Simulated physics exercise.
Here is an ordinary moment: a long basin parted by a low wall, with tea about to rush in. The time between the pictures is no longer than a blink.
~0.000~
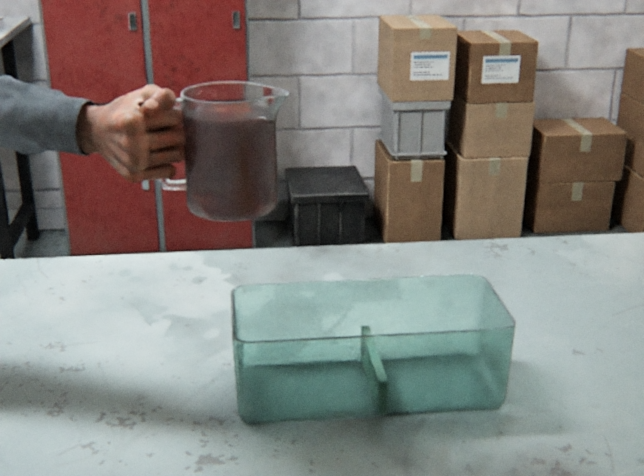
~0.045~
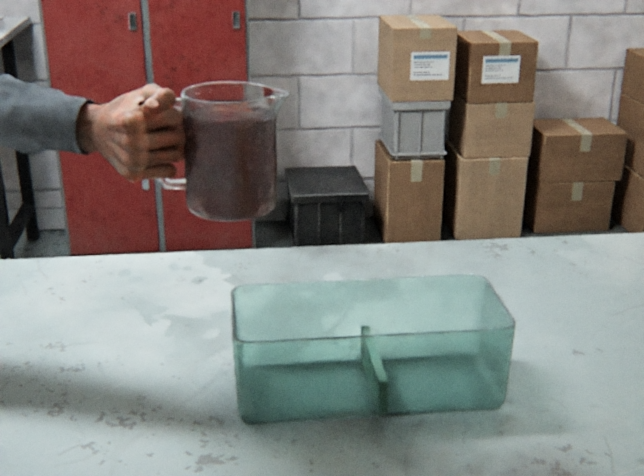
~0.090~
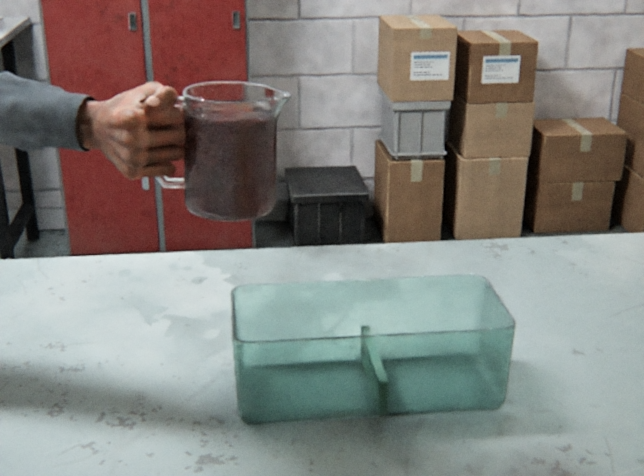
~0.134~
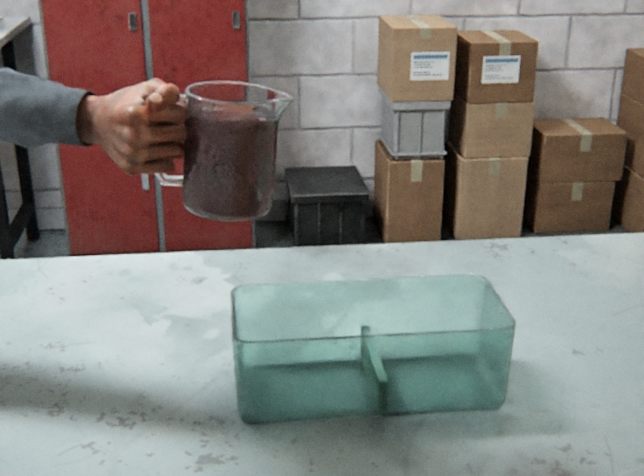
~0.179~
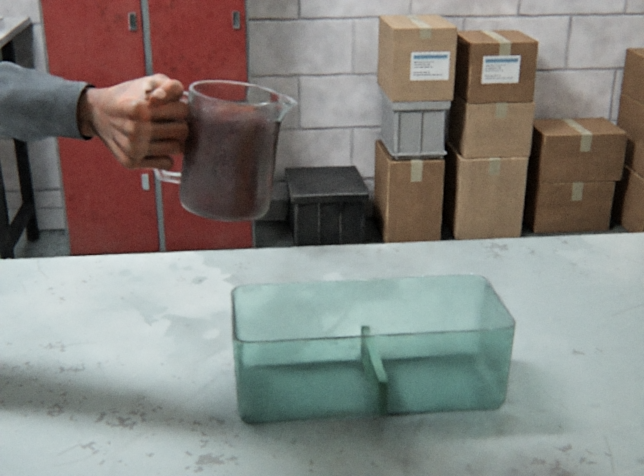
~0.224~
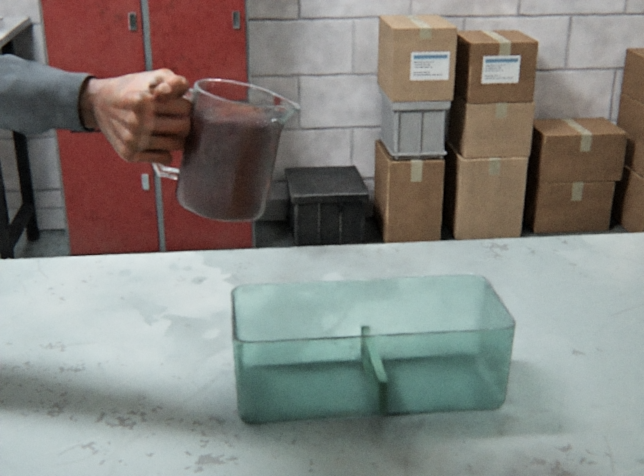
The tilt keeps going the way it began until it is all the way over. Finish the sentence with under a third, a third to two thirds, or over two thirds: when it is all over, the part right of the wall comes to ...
When it is all over, the part right of the wall comes to a third to two thirds.
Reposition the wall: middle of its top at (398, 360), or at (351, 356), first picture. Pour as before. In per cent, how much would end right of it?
I'd expect near 5 percent the first time and near 85 percent the next.
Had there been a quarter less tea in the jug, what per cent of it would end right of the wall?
Roughly 30 in a hundred.
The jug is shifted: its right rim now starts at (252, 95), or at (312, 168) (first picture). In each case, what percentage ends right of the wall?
The first gives 5 %, the second 50 %.
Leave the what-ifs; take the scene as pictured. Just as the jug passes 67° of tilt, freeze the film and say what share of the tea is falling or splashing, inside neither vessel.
About 15 %.
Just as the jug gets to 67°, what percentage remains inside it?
Close to 85 per cent.
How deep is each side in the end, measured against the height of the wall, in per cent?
Left near 30; right near 40.
A moment on, the jug is tipped part way and 87 per cent is still to pour, 0 is left of the wall and 0 right of it.
Next, the jug is tipped on its side and 43 per cent is still to pour, 8 is left of the wall and 21 right of it.
Then the jug is tipped on its side and 12 per cent is still to pour, 26 is left of the wall and 51 right of it.
Later the jug is tipped on its side and 3 per cent is still to pour, 41 is left of the wall and 52 right of it.
In the end 45 per cent lies left of the wall, 53 right of it and 2 outside.
